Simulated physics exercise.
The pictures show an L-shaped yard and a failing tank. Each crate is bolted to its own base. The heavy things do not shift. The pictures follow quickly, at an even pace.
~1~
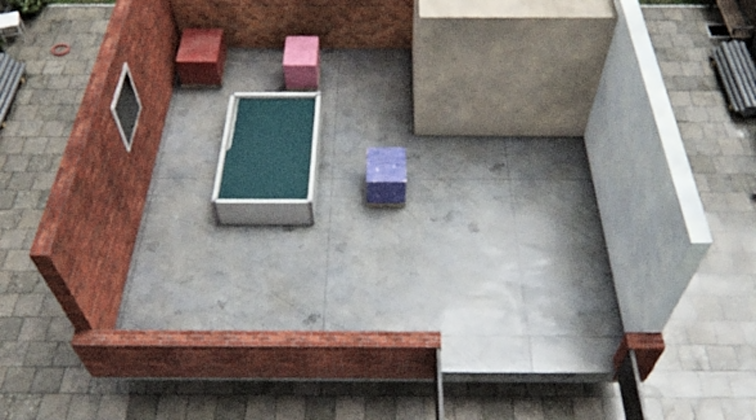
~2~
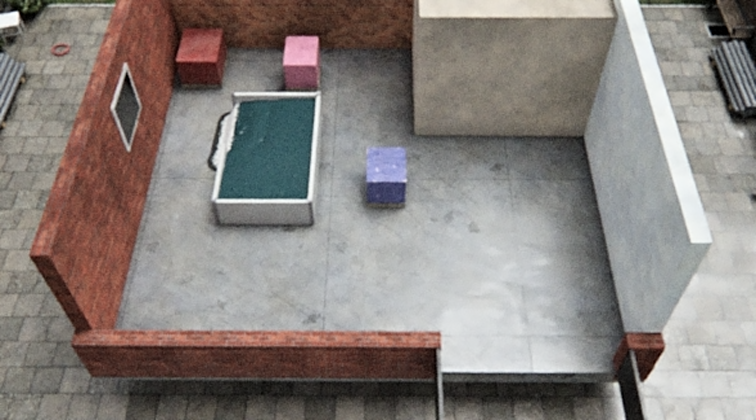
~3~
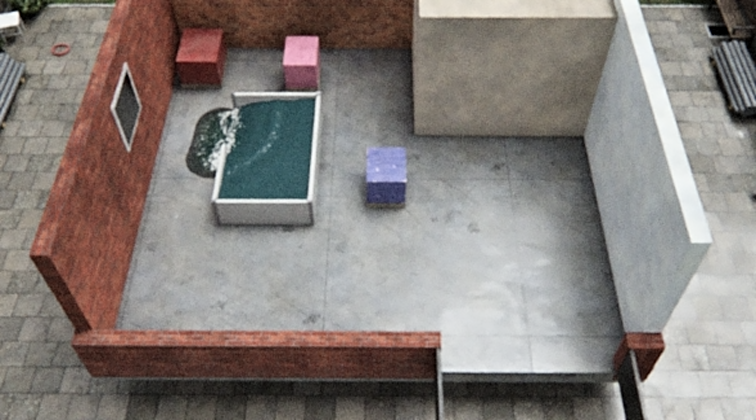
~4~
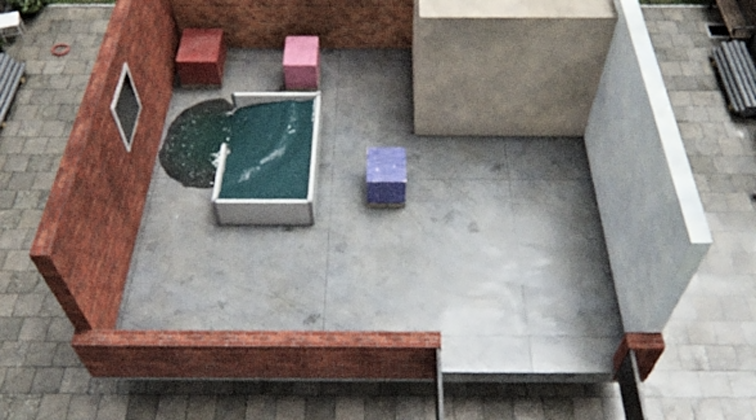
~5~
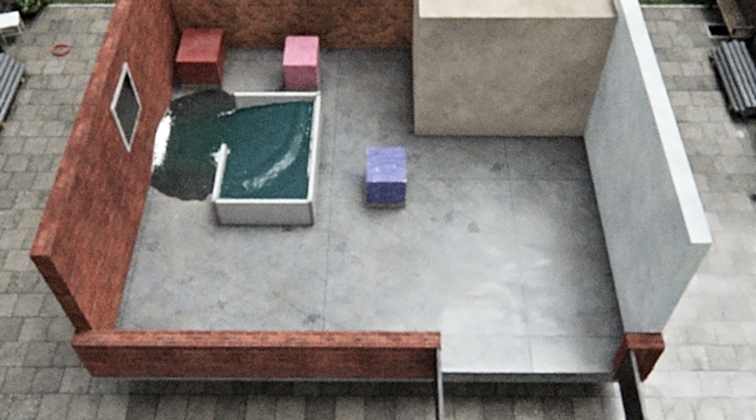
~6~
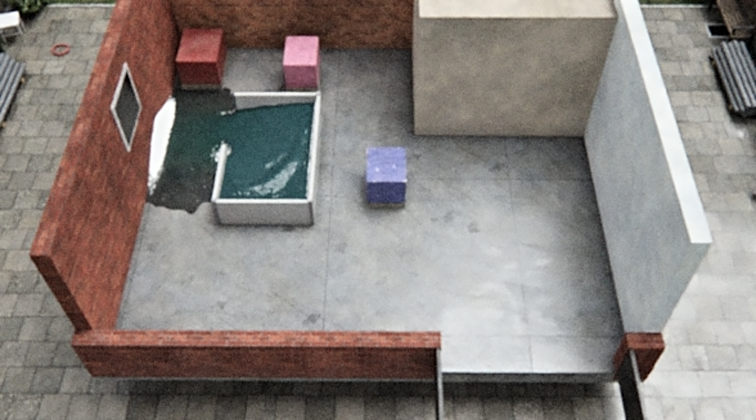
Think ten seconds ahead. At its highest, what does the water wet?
In the end: The blue crate escapes dry; the red crate is wetted; the pink crate escapes dry.
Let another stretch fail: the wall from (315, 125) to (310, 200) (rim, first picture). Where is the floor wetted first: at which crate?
I say the blue-painted one.
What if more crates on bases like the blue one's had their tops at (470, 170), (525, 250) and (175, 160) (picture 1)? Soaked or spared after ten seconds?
One after the other: Stays dry, is spared, is wetted.
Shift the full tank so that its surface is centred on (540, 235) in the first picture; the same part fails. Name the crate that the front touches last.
The red-painted one.
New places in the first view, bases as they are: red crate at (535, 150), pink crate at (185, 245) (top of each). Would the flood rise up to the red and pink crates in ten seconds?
My reading: Red is spared; pink is spared.
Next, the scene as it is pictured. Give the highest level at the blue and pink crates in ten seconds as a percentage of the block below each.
About 80 and 60 per cent.
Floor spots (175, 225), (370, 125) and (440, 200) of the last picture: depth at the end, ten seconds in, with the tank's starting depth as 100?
In that order: 6, 12 and 8 per cent.
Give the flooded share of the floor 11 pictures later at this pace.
About 20 per cent.
A moment on, water covers 10 % of the floor; the blue crate not reached, the red crate water round its plinth, the pink crate not reached.
Next, water covers 20 % of the floor; the blue crate not reached, the red crate water round its plinth, the pink crate water round its plinth.
Then, water covers 40 % of the floor; the blue crate not reached, the red crate water round its plinth, the pink crate water round its plinth.
Later, water covers 55 % of the floor; the blue crate water round its plinth, the red crate water round its plinth, the pink crate water round its plinth.
In the end, water covers 90 % of the floor; the blue crate stayed above the water, the red crate was topped, the pink crate stayed above the water.
